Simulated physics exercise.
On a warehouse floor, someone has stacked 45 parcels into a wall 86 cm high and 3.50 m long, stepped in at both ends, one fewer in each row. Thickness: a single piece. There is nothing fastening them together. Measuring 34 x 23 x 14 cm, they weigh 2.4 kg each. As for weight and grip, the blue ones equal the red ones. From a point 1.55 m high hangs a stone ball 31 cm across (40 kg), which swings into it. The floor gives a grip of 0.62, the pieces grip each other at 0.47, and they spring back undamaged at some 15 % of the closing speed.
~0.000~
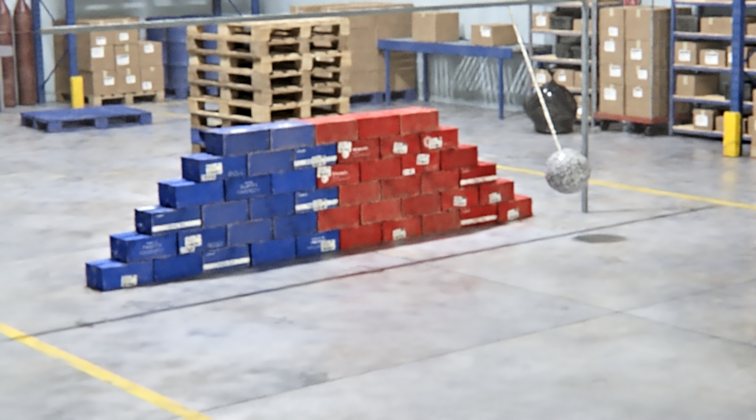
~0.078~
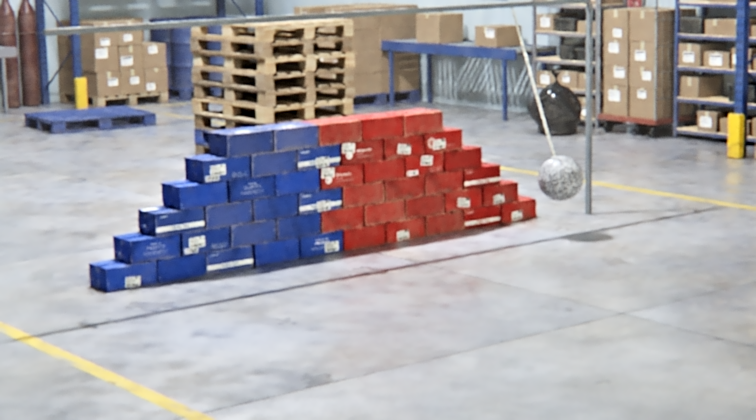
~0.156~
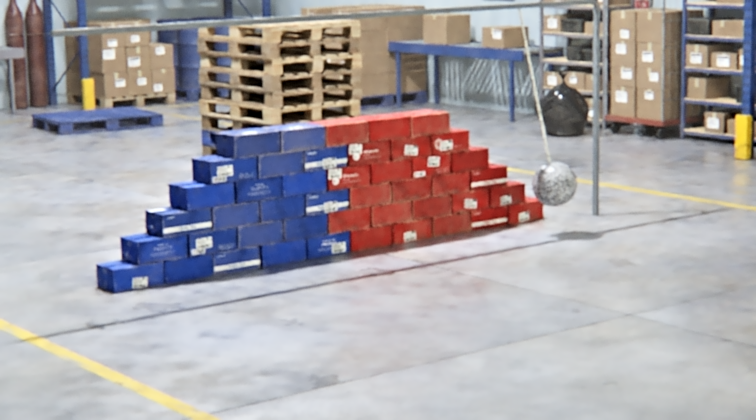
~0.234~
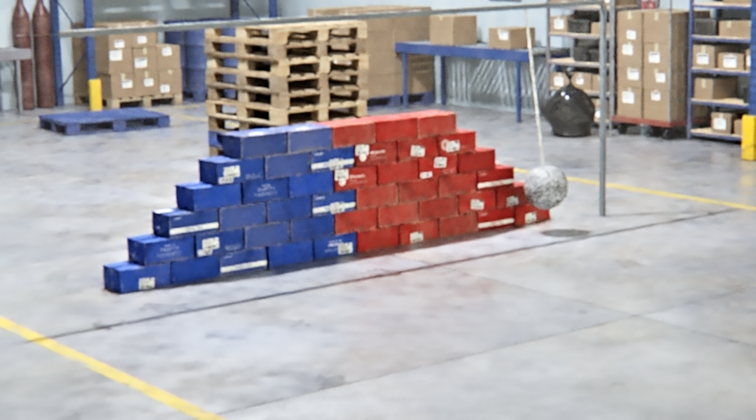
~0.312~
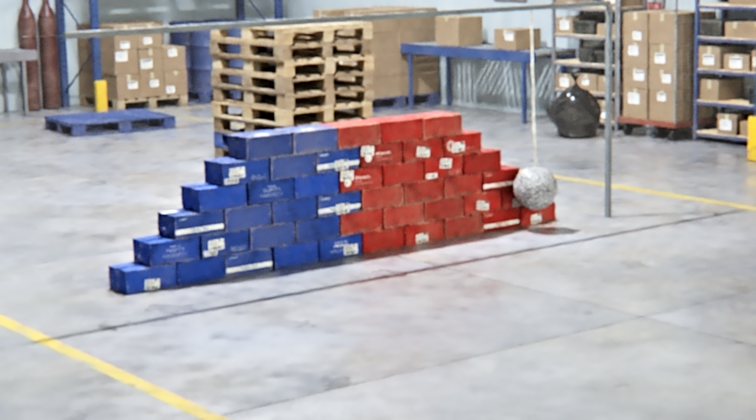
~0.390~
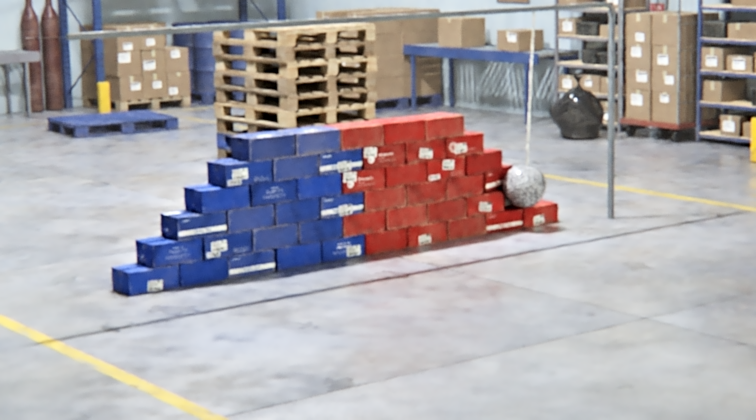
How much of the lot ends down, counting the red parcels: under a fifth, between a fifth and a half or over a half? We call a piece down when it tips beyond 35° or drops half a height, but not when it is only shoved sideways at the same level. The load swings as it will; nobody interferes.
Answer: Short of a fifth of them.
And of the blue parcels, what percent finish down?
Share down, blue: 0 percent.
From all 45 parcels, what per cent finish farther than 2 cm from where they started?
I get 10 %.
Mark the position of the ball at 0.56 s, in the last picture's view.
About (501, 174).
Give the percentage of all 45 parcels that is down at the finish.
Around 5 per cent, I'd say.
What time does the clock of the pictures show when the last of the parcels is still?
Close to 2.0 seconds, I'd say.
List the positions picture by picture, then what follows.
In the first picture (places mark the middle of the side facing us; the camera pans a little), ball (570, 166) line 28° before plumb; top red parcel (420, 122); top blue parcel (247, 142); nothing disturbed.
Ball (563, 175) line 23° before plumb; top red parcel (424, 123), in the second picture.
Ball (557, 182) line 16° before plumb; top red parcel (431, 124), in the third picture.
Ball (549, 188) line 9° before plumb; top red parcel (438, 125), in the fourth picture.
Ball (539, 191) line 2° before plumb; top red parcel (443, 126), in the fifth picture.
Ball (527, 192) line 5° past plumb; top red parcel (446, 127); top blue parcel (273, 148); 3 disturbed, none down, in the sixth picture.
After 0.45 s, line 10° past plumb; none of the 24 red parcels down (0 of 45 in all colours); top red parcel unmoved.
After 0.56 s, line 18° past plumb; 1 of the 24 red parcels down (1 of 45 in all colours); top red parcel unmoved.
After 1.22 s, line 18° past plumb; 2 of the 24 red parcels down (2 of 45 in all colours); top red parcel unmoved.
At rest (2.0 s), line 29° before plumb; 2 of the 24 red parcels down (2 of 45 in all colours); top red parcel unmoved; top blue parcel unmoved. That is 8 per cent. As the last picture would show them, middles, top red parcel near (434, 126), top blue parcel near (263, 146).
